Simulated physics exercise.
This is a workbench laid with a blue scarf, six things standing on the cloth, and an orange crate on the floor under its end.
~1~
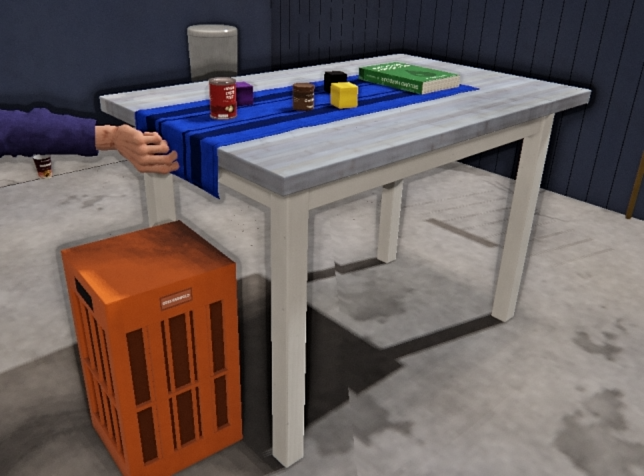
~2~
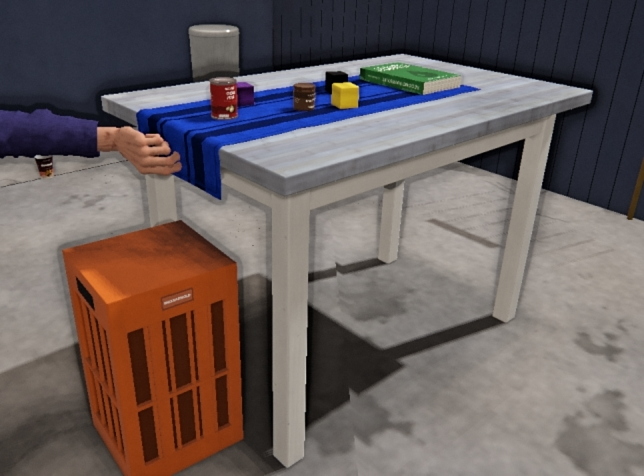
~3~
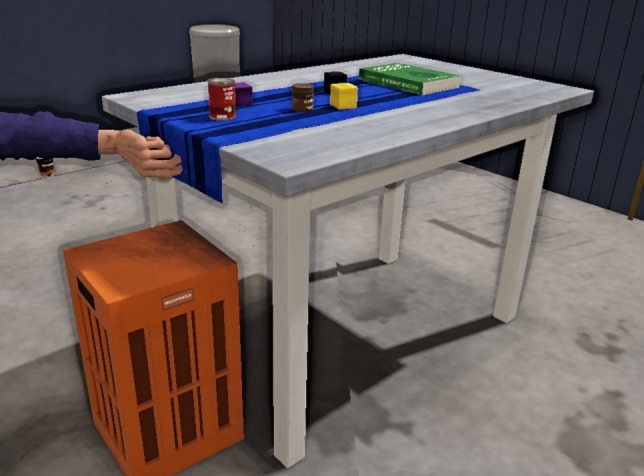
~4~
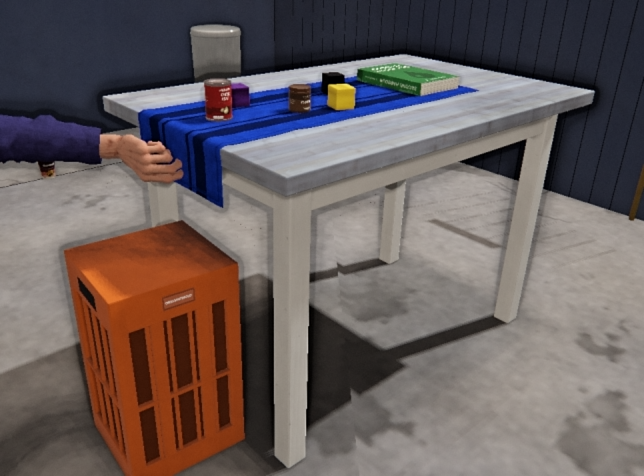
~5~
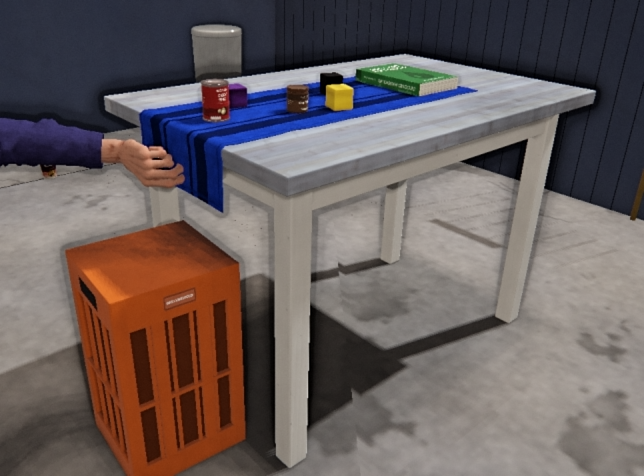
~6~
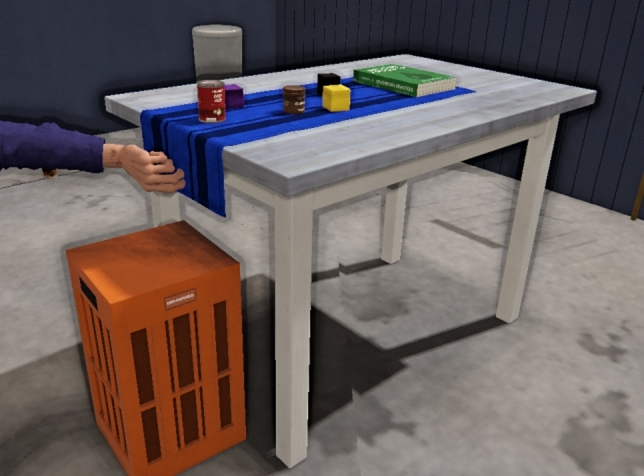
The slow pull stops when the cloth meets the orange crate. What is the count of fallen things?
It carries off one.
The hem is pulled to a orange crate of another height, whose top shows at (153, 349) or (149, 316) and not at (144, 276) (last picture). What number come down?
Then 3 and 2.
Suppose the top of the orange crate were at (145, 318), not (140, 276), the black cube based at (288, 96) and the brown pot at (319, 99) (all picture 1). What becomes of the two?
The black cube holds on, the brown pot does not fall.
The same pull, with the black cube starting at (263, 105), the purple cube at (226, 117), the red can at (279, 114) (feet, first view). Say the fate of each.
The black cube survives; the purple cube drops off; the red can stays on.
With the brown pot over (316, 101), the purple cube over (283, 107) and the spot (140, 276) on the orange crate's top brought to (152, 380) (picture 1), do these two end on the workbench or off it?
The brown pot is carried off, the purple cube tumbles off.
A little later, hem near (184, 223); all still up.
Next, hem on the crate; red can gone.
When it is over, hem on the crate; red can gone. The answer is one.
